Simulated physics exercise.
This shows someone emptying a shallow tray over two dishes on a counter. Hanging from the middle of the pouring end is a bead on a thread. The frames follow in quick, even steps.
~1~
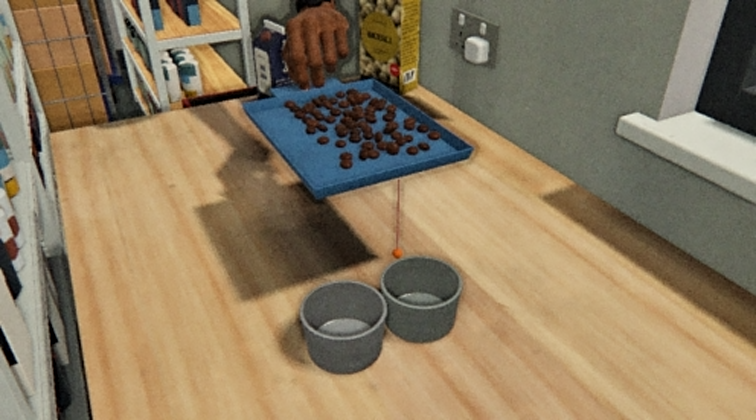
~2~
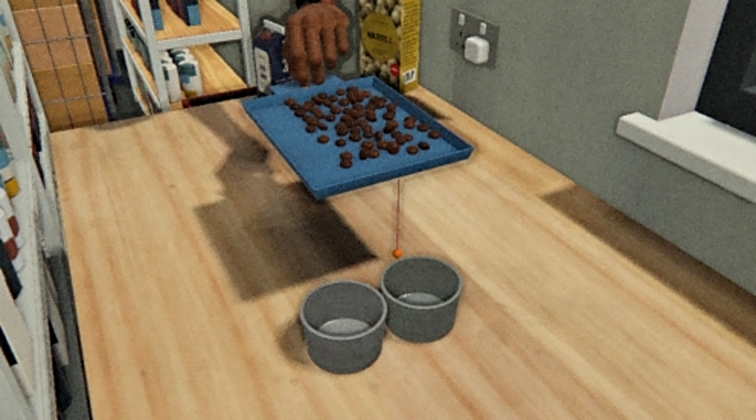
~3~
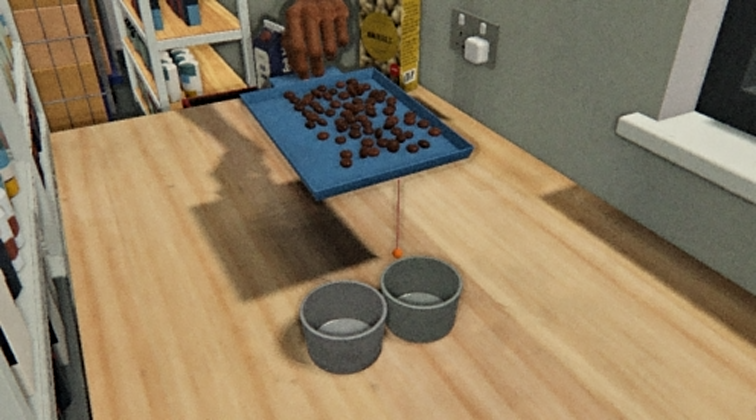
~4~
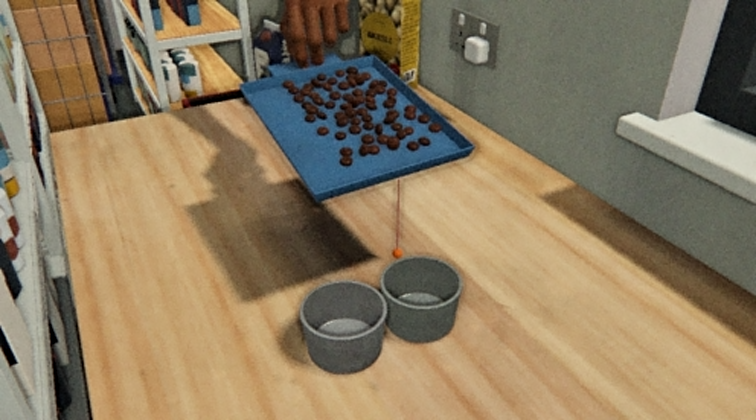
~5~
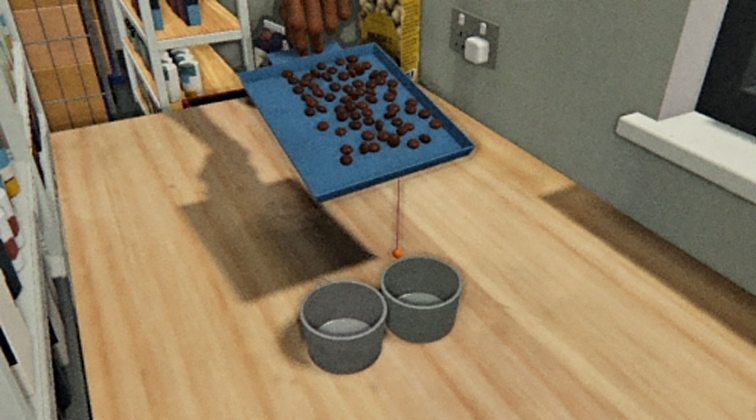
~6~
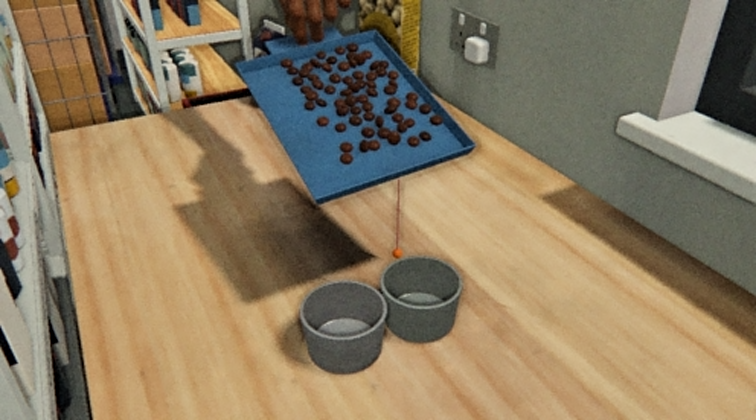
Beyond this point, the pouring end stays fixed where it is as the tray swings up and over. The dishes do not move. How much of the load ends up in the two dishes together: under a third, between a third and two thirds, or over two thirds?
Counting both dishes, they collect beyond two thirds of the pieces.
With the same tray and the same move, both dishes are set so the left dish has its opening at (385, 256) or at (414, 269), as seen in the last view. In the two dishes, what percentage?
Roughly 0 % and 10 %.
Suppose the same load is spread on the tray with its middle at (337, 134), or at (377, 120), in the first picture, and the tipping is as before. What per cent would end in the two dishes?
In order, 90 % then 90 %.
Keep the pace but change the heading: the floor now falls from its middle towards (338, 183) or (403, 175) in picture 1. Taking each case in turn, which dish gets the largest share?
So the first heading gives the leftward dish, the second gives the rightward dish.
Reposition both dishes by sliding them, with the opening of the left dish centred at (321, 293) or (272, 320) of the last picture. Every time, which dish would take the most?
The one on the left side first, then the one on the right side.
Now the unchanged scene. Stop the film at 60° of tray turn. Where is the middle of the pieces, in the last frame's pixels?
Mark it at roughly (366, 171) in the final frame.
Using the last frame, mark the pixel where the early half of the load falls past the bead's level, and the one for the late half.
The early half goes through (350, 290), the late half through (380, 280).
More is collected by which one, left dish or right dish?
Fuller at the end: The leftward dish.
Just after the last frame, tray tipped steeply; almost all on the tray; about a tenth in the air.
A moment on, tray tipped right over; roughly a third on the tray; roughly half in the left dish; about a tenth in the right dish; about a tenth outside both; about a tenth in the air.
Further on, tray tipped past a quarter turn; roughly two thirds in the left dish; roughly a quarter in the right dish; about a tenth outside both.
When it is over, tray tipped past a quarter turn; roughly two thirds in the left dish; roughly a quarter in the right dish; about a tenth outside both.
